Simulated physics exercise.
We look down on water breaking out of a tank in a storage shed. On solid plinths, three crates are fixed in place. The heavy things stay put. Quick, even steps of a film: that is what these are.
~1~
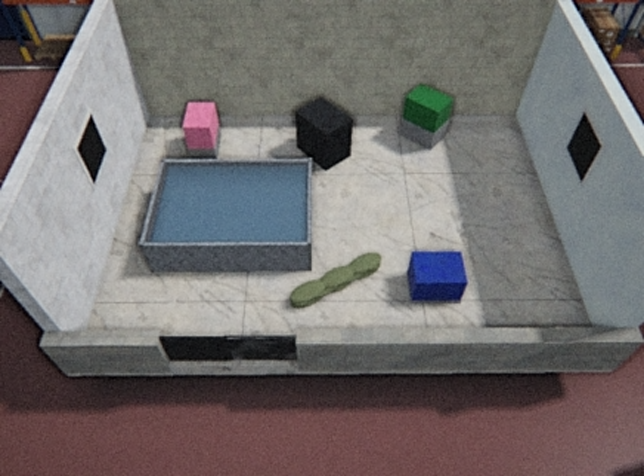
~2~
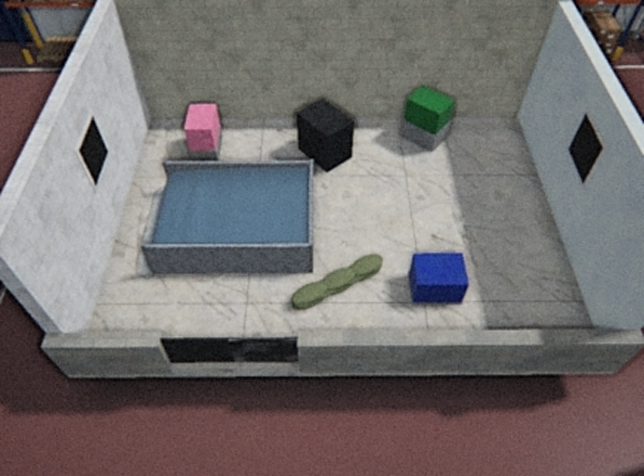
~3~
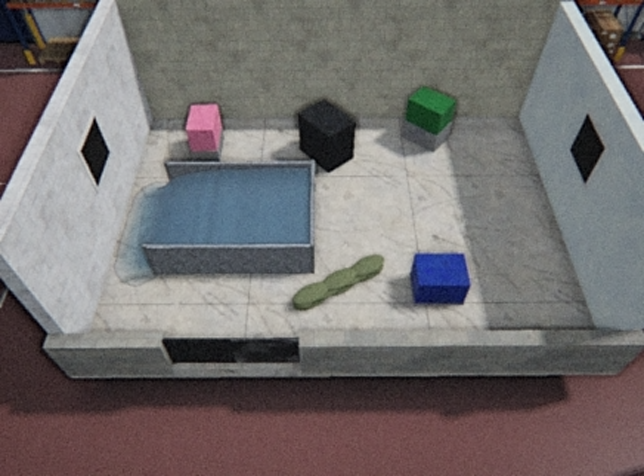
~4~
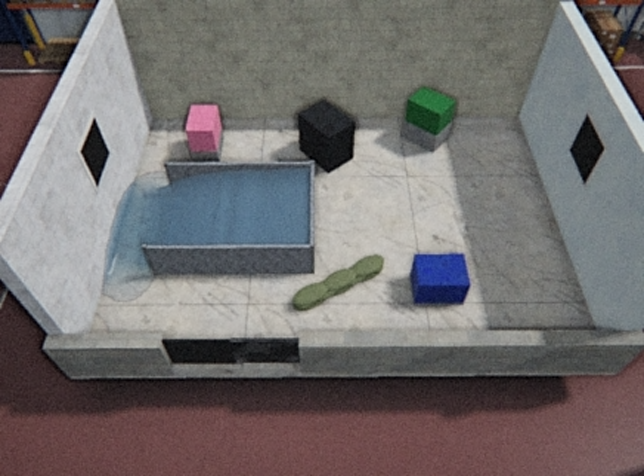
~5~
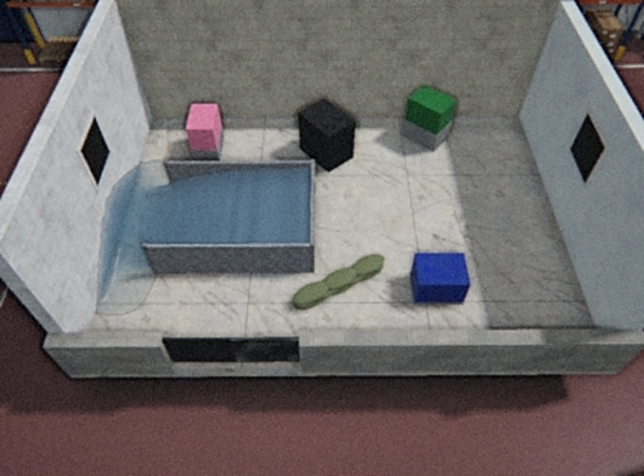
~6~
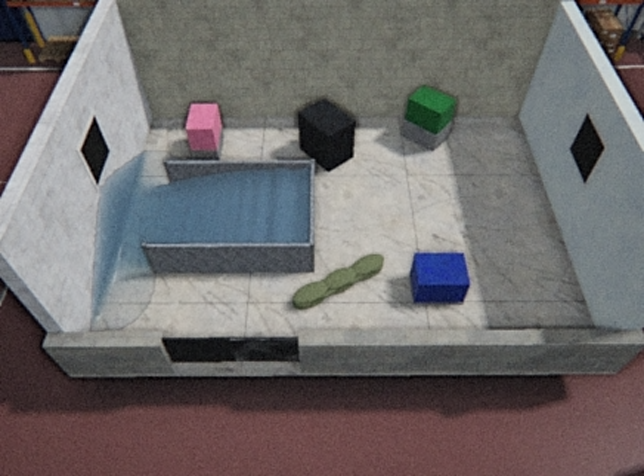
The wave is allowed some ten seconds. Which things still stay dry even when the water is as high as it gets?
One by one: Green crate: Dry. Pink crate: Dry. Blue crate: Wet.
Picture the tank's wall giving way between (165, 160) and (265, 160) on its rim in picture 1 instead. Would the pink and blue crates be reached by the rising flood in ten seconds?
Observed: Pink is doused; blue is doused.
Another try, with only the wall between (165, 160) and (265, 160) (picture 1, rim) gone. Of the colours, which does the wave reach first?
First in line is the pink one.
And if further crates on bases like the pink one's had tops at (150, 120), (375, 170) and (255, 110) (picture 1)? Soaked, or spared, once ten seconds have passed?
Listed order: Flooded / unflooded / unflooded.
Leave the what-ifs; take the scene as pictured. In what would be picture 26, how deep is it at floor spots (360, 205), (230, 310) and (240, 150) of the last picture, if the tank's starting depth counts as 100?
Estimate: 0, 12, 2 %.
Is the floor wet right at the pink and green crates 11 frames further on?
At pink: Gets wet; at green: Stays dry.
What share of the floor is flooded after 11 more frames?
Close to 25 %.
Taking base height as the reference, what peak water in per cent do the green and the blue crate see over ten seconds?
About 40 and 180 per cent.
A moment on, water covers 15 % of the floor; the green crate not reached, the pink crate water round its plinth, the blue crate not reached.
Next, water covers 25 % of the floor; the green crate not reached, the pink crate water round its plinth, the blue crate not reached.
Then, water covers 50 % of the floor; the green crate water round its plinth, the pink crate water round its plinth, the blue crate water round its plinth.
Later, water covers 90 % of the floor; the green crate water round its plinth, the pink crate water round its plinth, the blue crate water round its plinth.
In the end, water covers 100 % of the floor; the green crate stayed above the water, the pink crate stayed above the water, the blue crate was topped.
